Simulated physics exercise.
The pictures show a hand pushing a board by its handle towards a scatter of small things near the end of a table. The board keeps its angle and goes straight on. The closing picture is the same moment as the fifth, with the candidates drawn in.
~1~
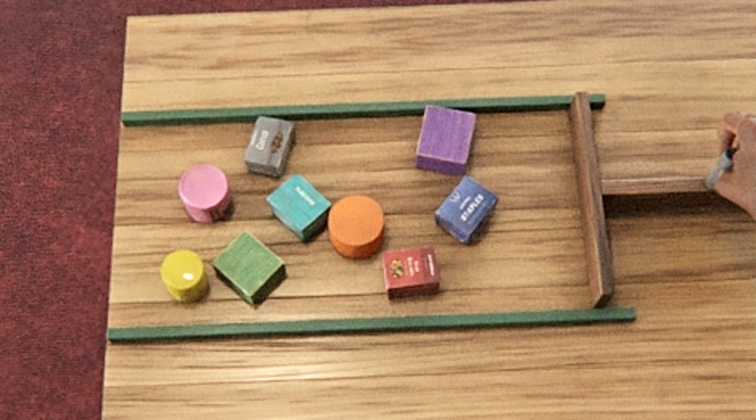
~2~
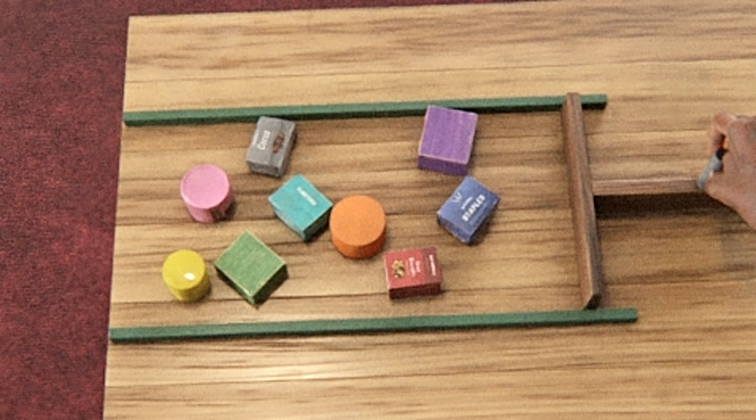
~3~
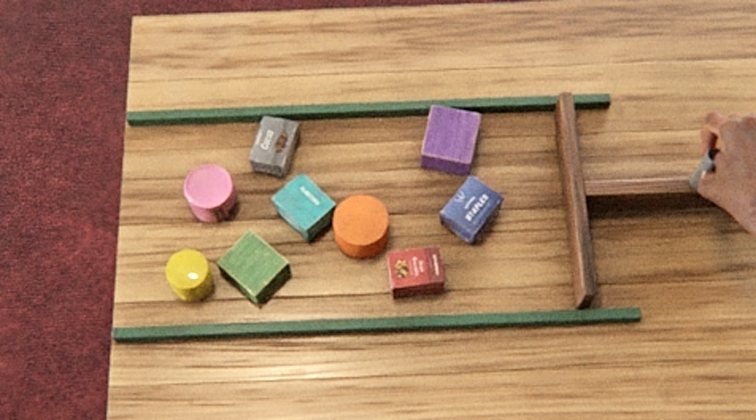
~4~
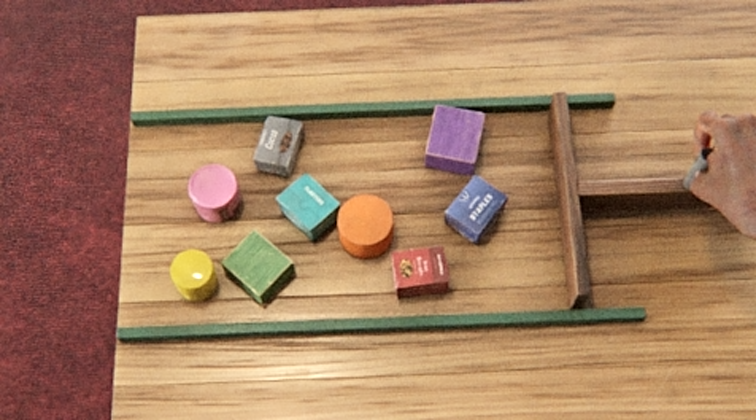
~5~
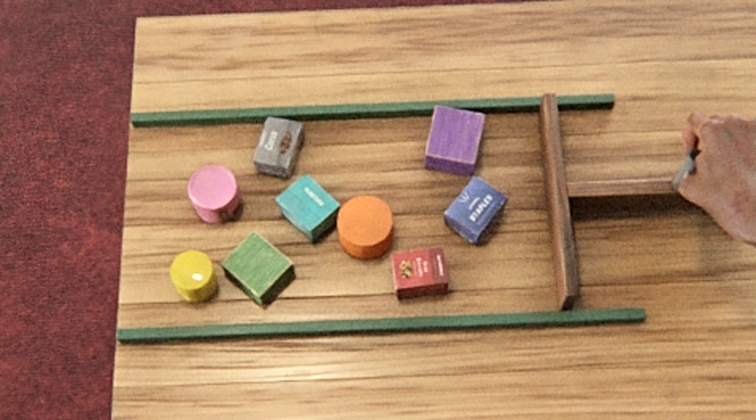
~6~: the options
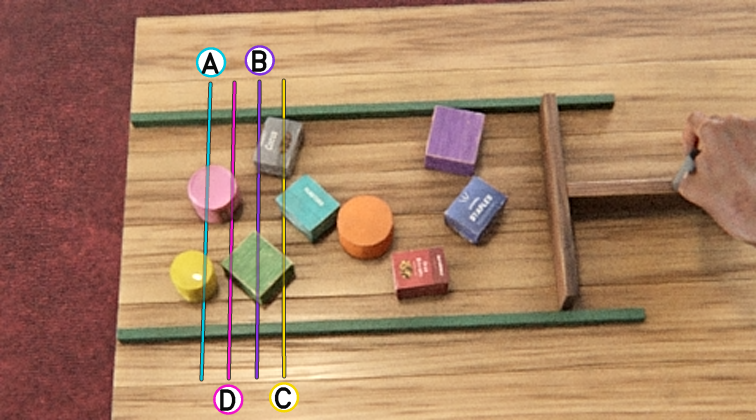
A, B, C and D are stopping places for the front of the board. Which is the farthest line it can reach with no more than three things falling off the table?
Stop at A.
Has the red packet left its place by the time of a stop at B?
By then, yes.
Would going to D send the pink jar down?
Yes.
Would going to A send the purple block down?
No.
On the copy, A at (206, 223); B at (258, 221); C at (284, 220); D at (232, 222).
On A. First, board (433, 195); purple block (397, 145); red packet (402, 273).
Then, board (304, 200); yellow pot (147, 305); pink jar (186, 200).
Finally, board (205, 204); yellow pot over the edge; pink jar over the edge; two fallen.
By contrast, B is within the limit but short; C is within the limit but short; D is within the limit but short.
